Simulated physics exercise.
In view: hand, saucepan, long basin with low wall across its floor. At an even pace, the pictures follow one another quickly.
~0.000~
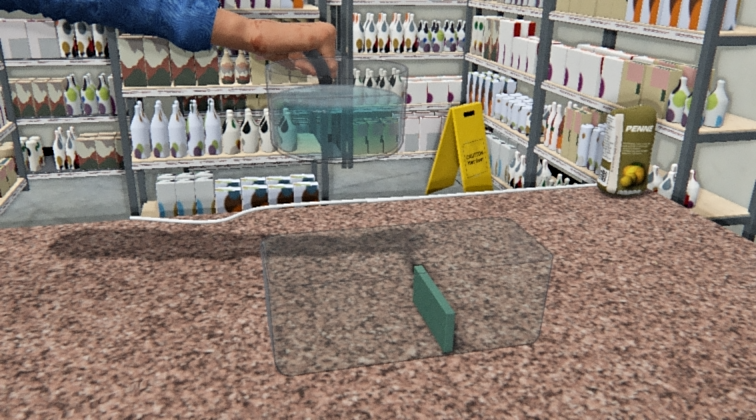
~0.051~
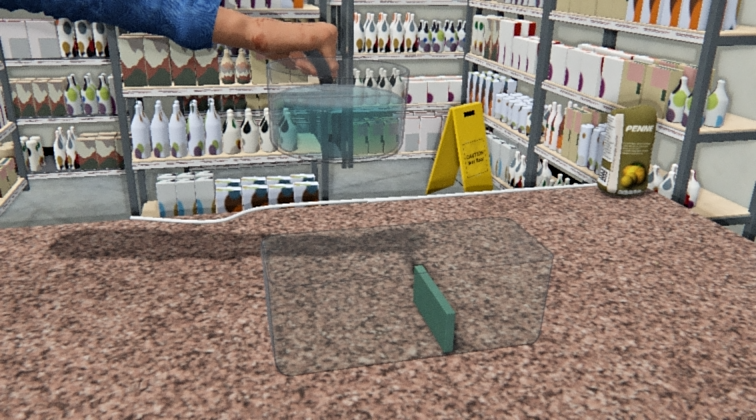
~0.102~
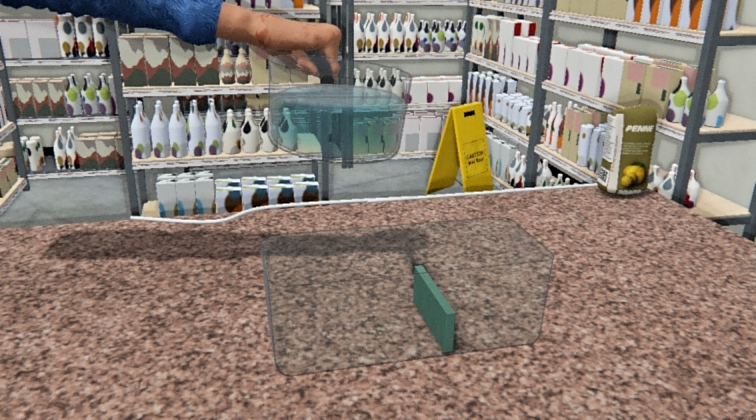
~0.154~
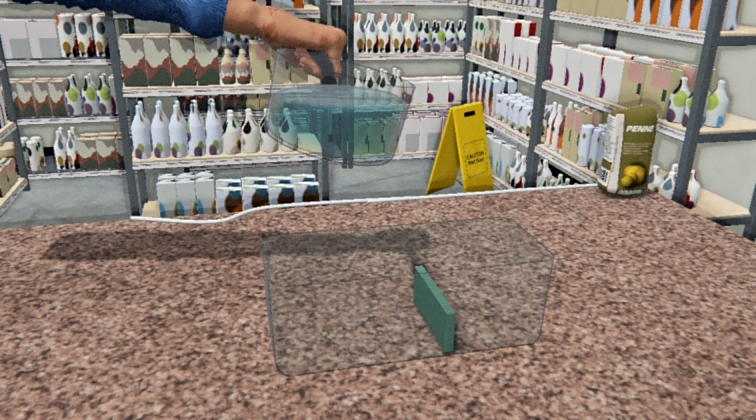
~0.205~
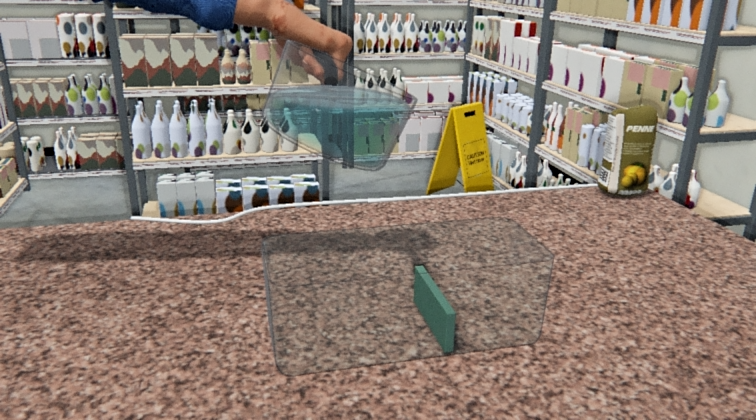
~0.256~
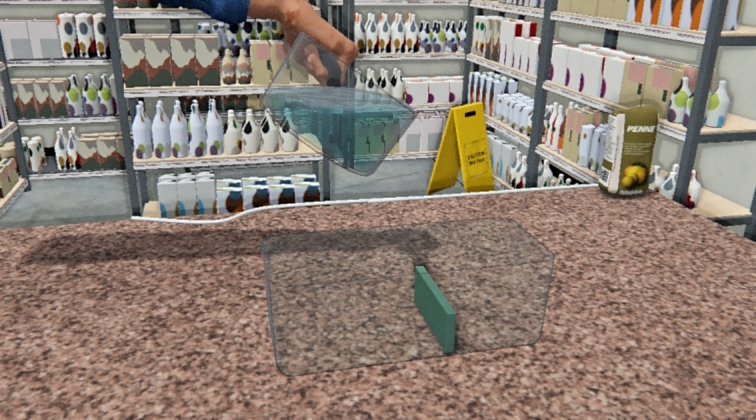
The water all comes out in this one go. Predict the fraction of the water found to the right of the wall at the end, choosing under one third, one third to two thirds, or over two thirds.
Prediction: One third to two thirds.
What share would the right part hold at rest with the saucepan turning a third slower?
About 60 per cent.
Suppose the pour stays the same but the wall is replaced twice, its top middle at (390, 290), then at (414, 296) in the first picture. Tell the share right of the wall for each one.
About 90 % for the first and about 75 % for the second.
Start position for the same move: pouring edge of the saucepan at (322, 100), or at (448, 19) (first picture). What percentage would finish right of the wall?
In order: Close to 10 and 85 percent.
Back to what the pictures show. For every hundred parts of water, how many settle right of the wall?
About 45 per cent.
A moment on, the saucepan is tipped on its side and 34 per cent is still to pour, 1 is left of the wall and 15 right of it.
Next, the saucepan is tipped right over and 8 per cent is still to pour, 27 is left of the wall and 54 right of it.
Then the saucepan is tipped right over and 1 per cent is still to pour, 47 is left of the wall and 47 right of it.
Later the saucepan is tipped right over and 0 per cent is still to pour, 51 is left of the wall and 47 right of it.
At rest 51 per cent lies left of the wall, 47 right of it and 2 outside.
